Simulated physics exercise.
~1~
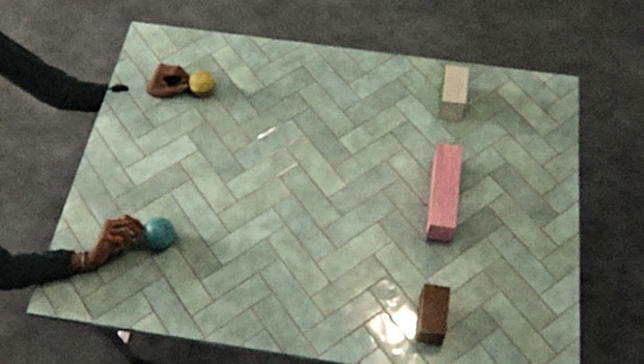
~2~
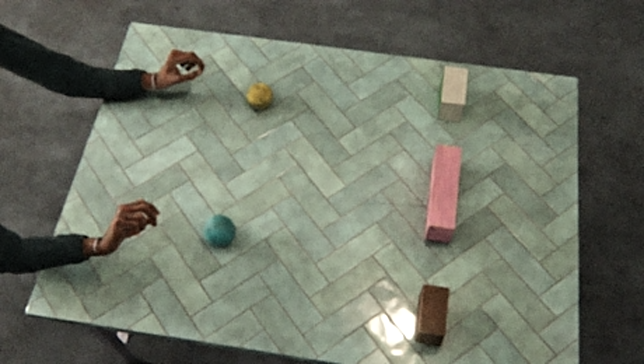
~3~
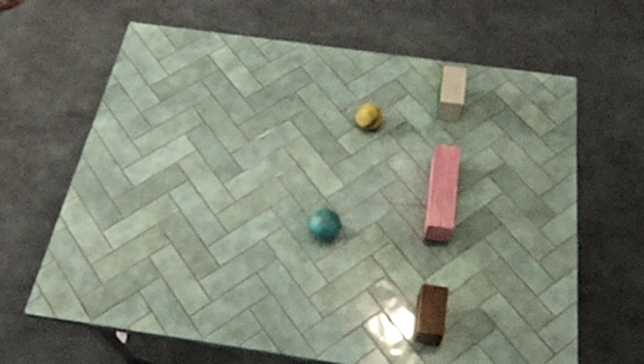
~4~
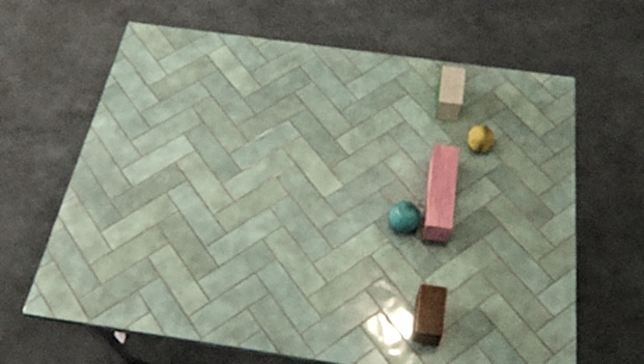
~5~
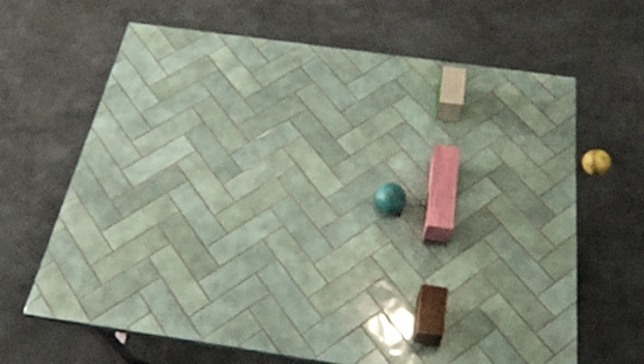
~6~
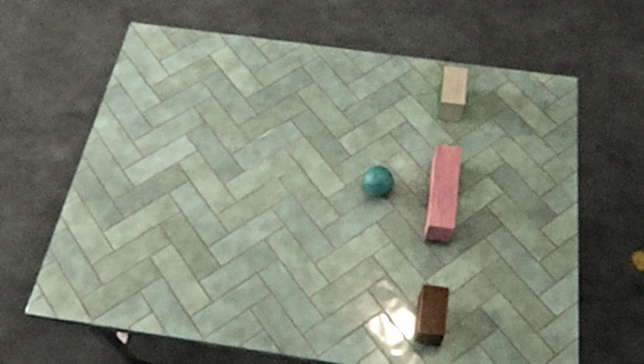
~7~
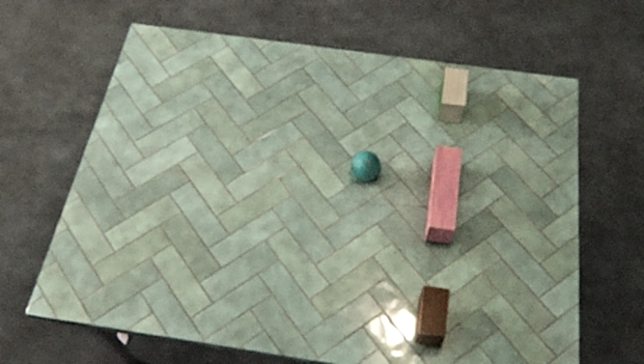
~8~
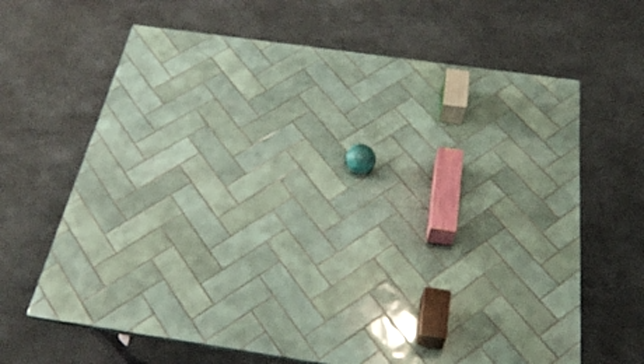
Two balls were released by hand and rolled right across a tiled tabletop toward three spaced blocks; the yellow one slipped through the upper gap and off the table's edge, while the turquoise one bounced off the pink block and drifted back up and left.
